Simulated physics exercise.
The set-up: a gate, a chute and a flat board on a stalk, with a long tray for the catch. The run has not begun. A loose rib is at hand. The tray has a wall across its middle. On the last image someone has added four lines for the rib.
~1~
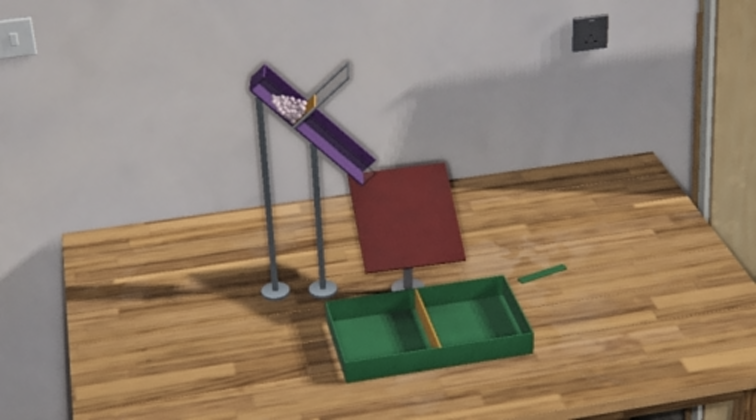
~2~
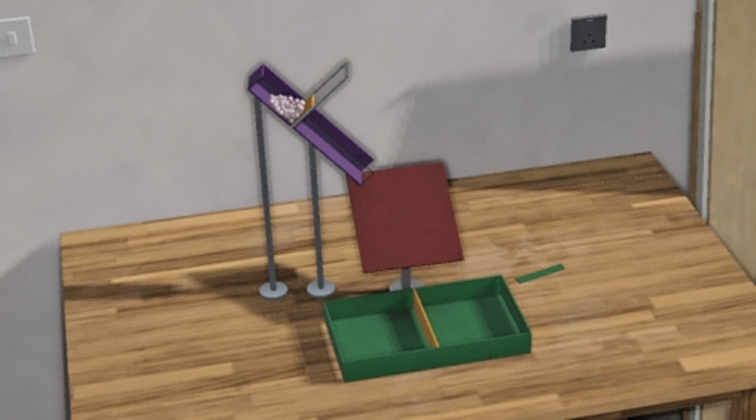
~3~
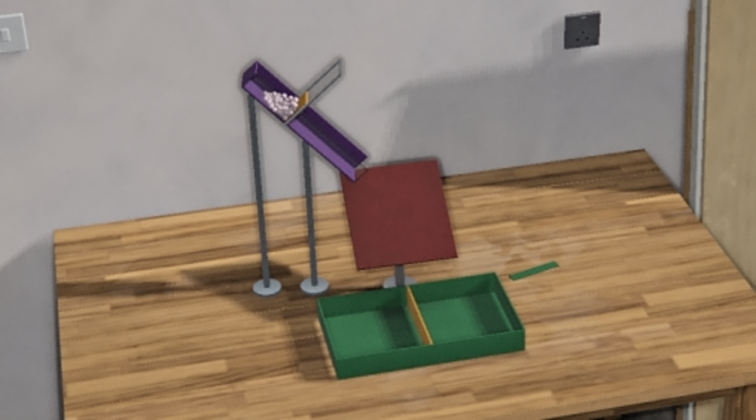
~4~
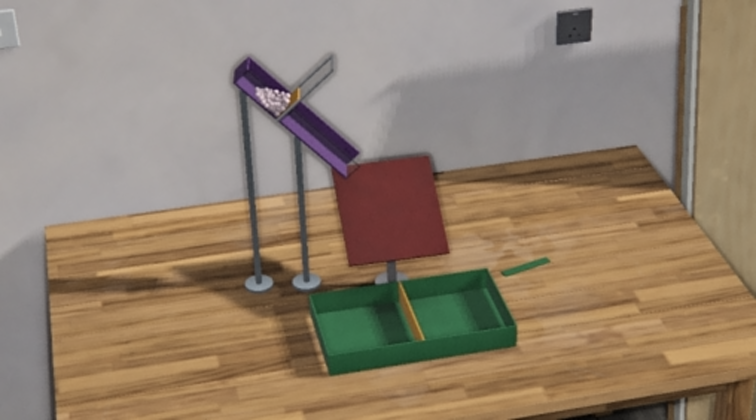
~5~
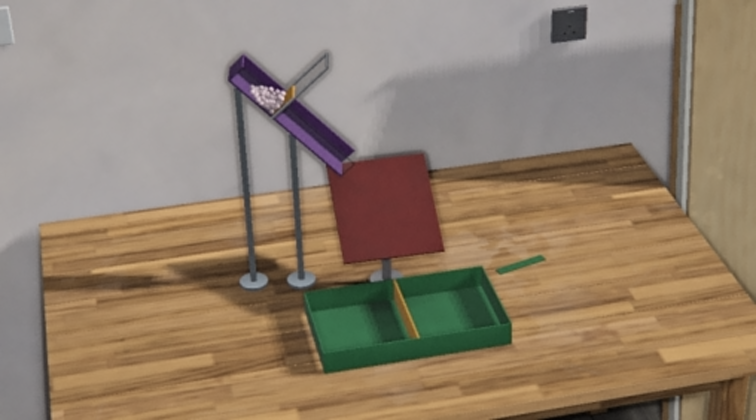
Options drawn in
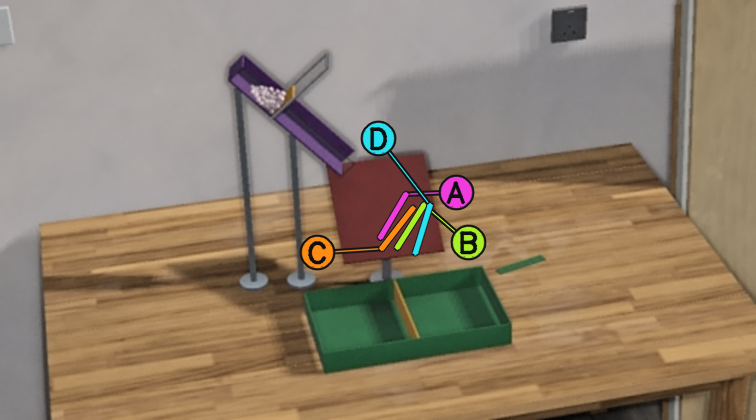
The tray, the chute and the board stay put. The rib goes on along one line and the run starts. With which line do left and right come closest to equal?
D is best.
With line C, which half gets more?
More lands on the left.
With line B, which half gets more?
The left half.
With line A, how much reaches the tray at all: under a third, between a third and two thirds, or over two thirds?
Line A gives over two thirds.
On the marked copy, line A from (406, 194) to (380, 237); line B from (424, 204) to (397, 247); line C from (412, 208) to (381, 248); line D from (430, 205) to (415, 252).
With A, of what is caught, most in the left half, a small part in the right.
With B, of what is caught, nearly all in the left half, a small part in the right.
With C, of what is caught, most in the left half, about a quarter in the right.
With D, of what is caught, about half in the left half, about half in the right.
